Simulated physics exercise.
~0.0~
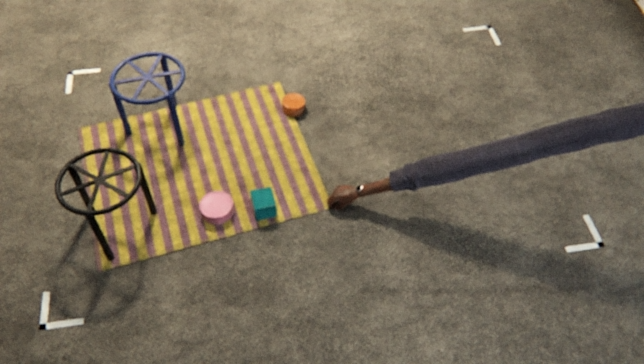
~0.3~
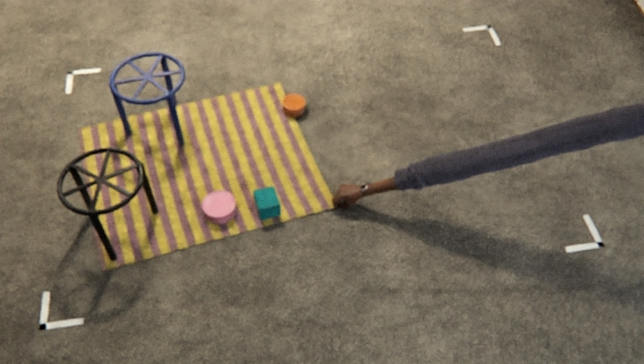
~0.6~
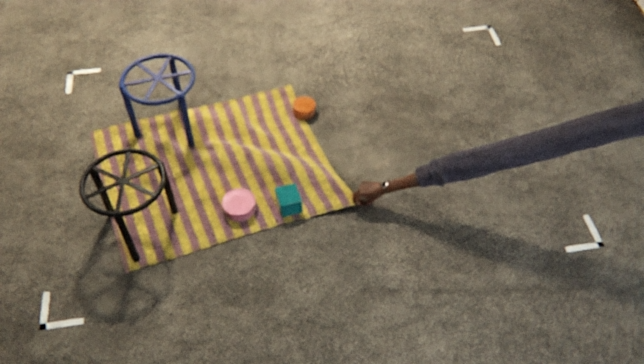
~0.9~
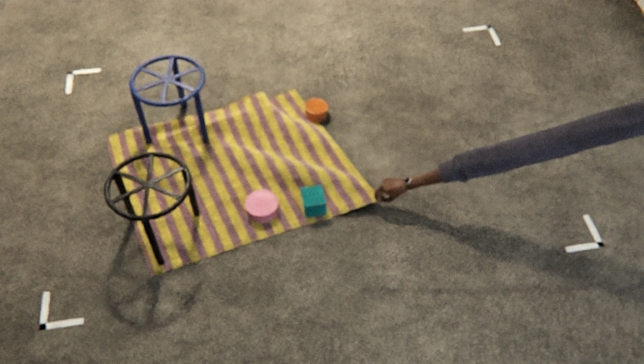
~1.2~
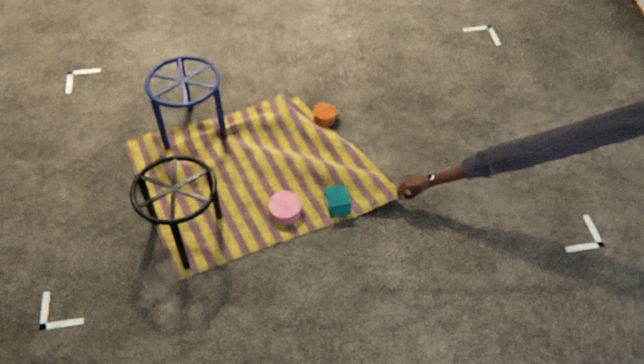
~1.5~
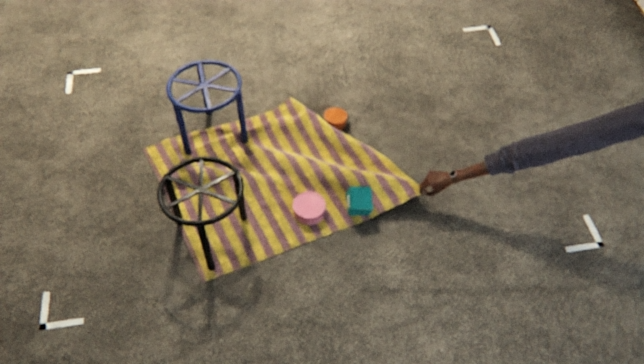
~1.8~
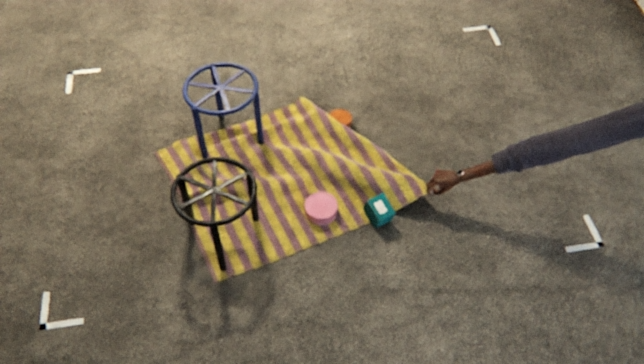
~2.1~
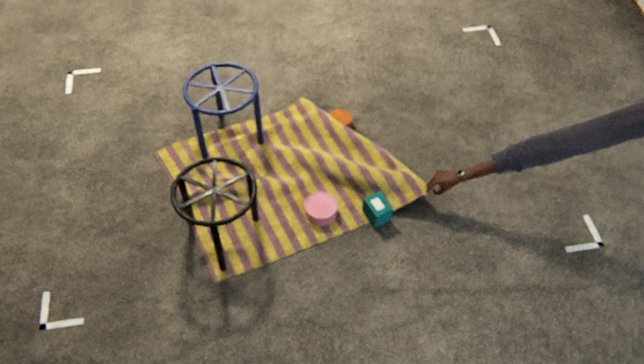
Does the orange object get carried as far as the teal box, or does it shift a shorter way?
The orange object shifts only a moderate way, while the teal box ends up far from where it started.
